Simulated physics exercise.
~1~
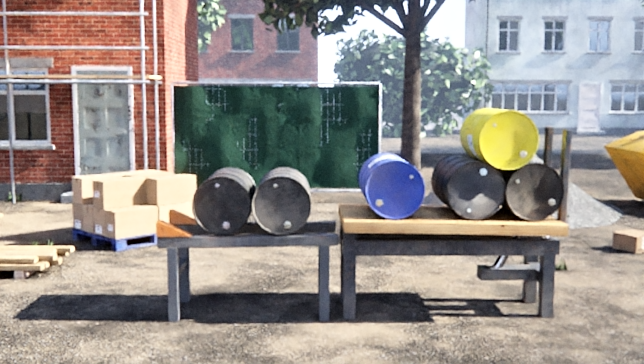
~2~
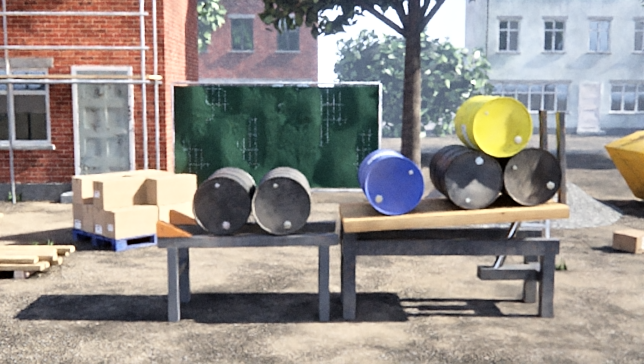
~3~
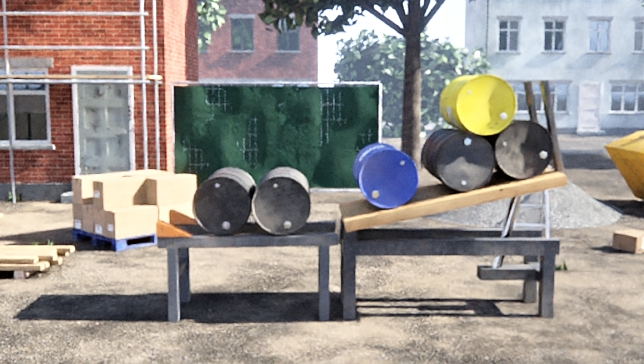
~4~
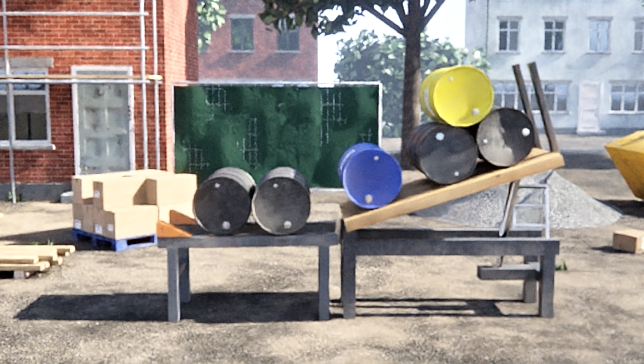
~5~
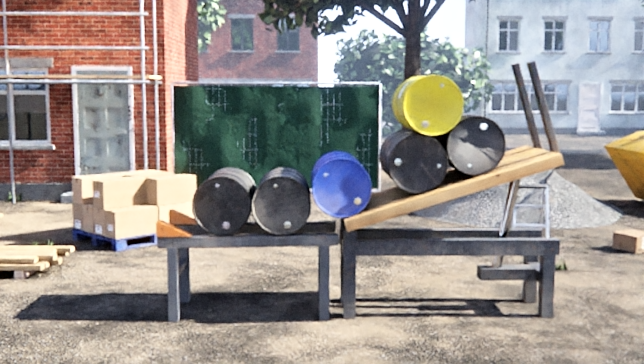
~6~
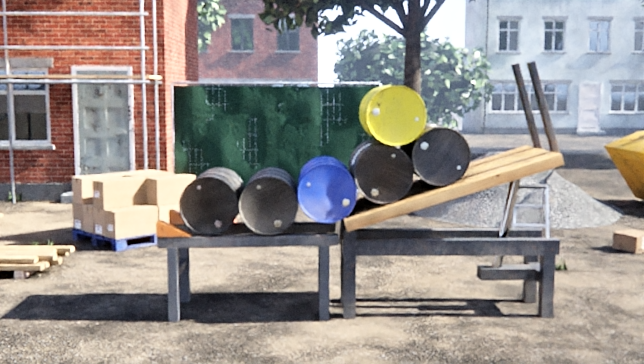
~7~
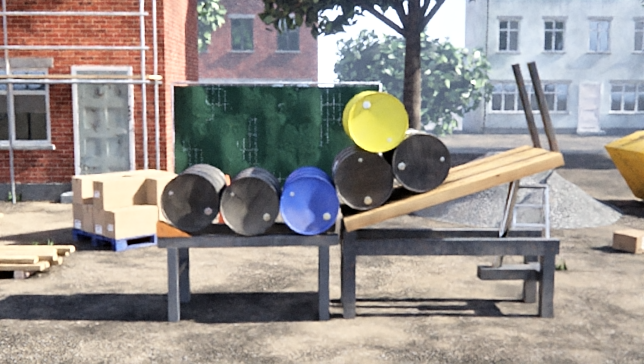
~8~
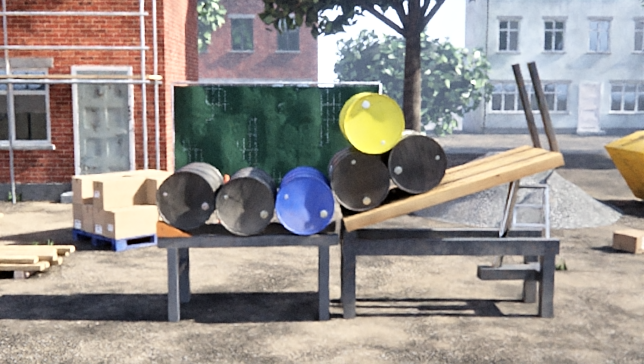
A wooden deck tilted up at its right end, and the blue barrel rolled left onto the neighbouring rack, pushing two dark barrels along, while the yellow one rode down atop two others and stopped above them on the slope.
